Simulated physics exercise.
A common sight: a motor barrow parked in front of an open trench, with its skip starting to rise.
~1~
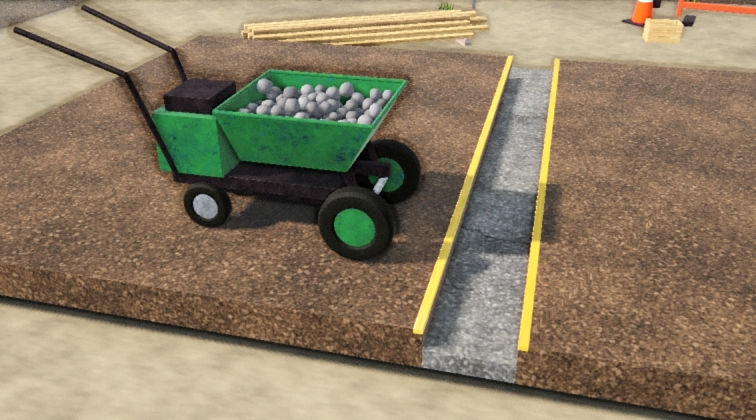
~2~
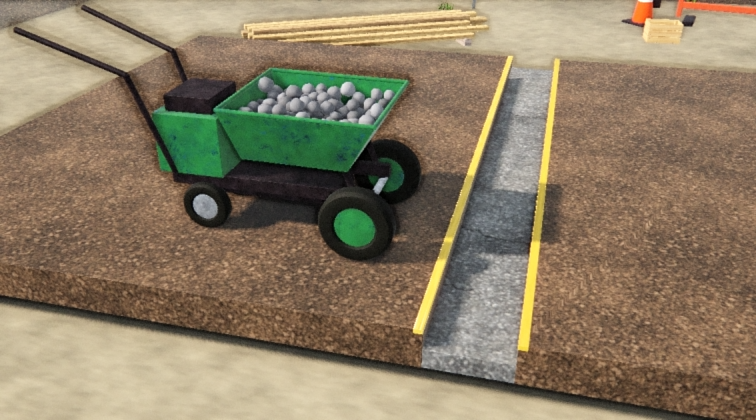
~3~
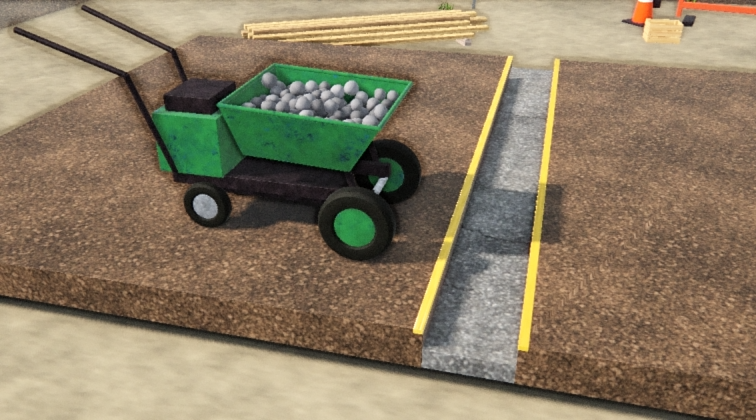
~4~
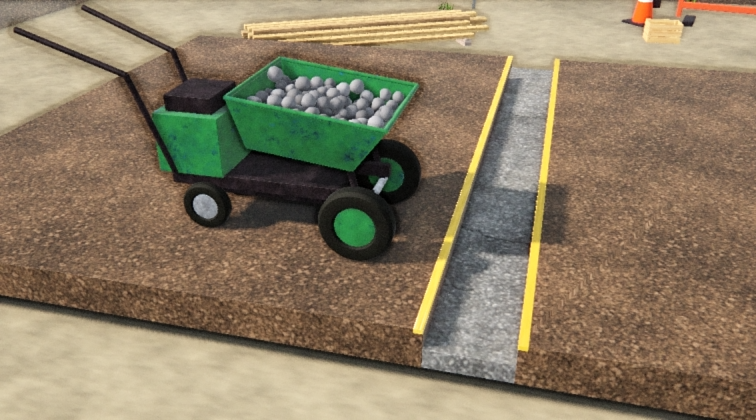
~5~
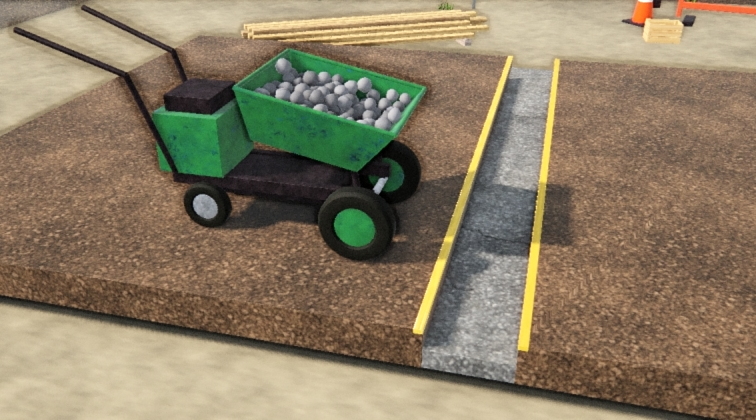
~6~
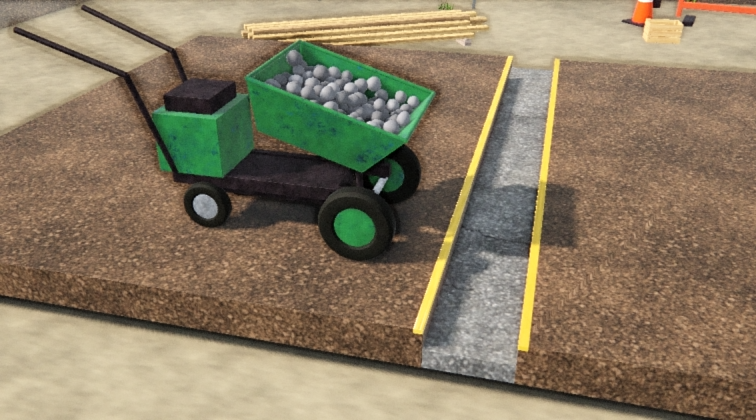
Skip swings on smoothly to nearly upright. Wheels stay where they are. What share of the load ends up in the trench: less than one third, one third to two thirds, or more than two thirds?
Trench gets above two thirds.
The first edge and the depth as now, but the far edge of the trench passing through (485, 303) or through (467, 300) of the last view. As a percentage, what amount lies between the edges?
I'd say some 30 in a hundred, followed by 20 in a hundred.
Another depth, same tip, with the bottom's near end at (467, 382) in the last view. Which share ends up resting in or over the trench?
About 90 percent.
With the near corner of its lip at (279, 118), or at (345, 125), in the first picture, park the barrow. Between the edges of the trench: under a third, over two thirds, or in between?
For the first position, between a third and two thirds; for the second, above two thirds.
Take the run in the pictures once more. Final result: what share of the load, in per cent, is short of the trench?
It works out to close to 0 per cent.
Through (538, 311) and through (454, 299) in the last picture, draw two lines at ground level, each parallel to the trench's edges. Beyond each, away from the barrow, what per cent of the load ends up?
First some 20, then 90 per cent.
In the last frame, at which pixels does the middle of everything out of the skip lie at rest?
I'd say the middle ends up at about (503, 249).
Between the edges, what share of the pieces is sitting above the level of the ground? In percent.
Close to 30 percent.
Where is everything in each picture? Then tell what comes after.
In the first picture, lip of the skip (373, 127), level; top of the load (304, 105), round cobbles; first edge of the trench (430, 295); far edge (528, 309), the trench over half as wide as the skip, and shallow for its width.
In the second picture, lip of the skip (374, 128), level; top of the load (305, 104).
In the third picture, lip of the skip (379, 129), tipped barely; top of the load (309, 101).
In the fourth picture, lip of the skip (386, 132), tipped a little; top of the load (307, 98).
In the fifth picture, lip of the skip (395, 136), tipped a little; top of the load (302, 91).
In the sixth picture, lip of the skip (405, 141), tipped clearly; top of the load (312, 86); first edge of the trench (430, 295); far edge (528, 309).
Just after the last frame, skip tipped steeply; every one in the skip.
A moment on, skip tipped right over; the larger part in the skip; roughly a quarter in or heaped over the trench; just a few beyond it; about a tenth falling.
Further on, skip tipped right over; about a tenth in the skip; roughly two thirds in or heaped over the trench; roughly a quarter beyond it.
When it is over, skip tipped right over; the larger part in or heaped over the trench; roughly a quarter beyond it.
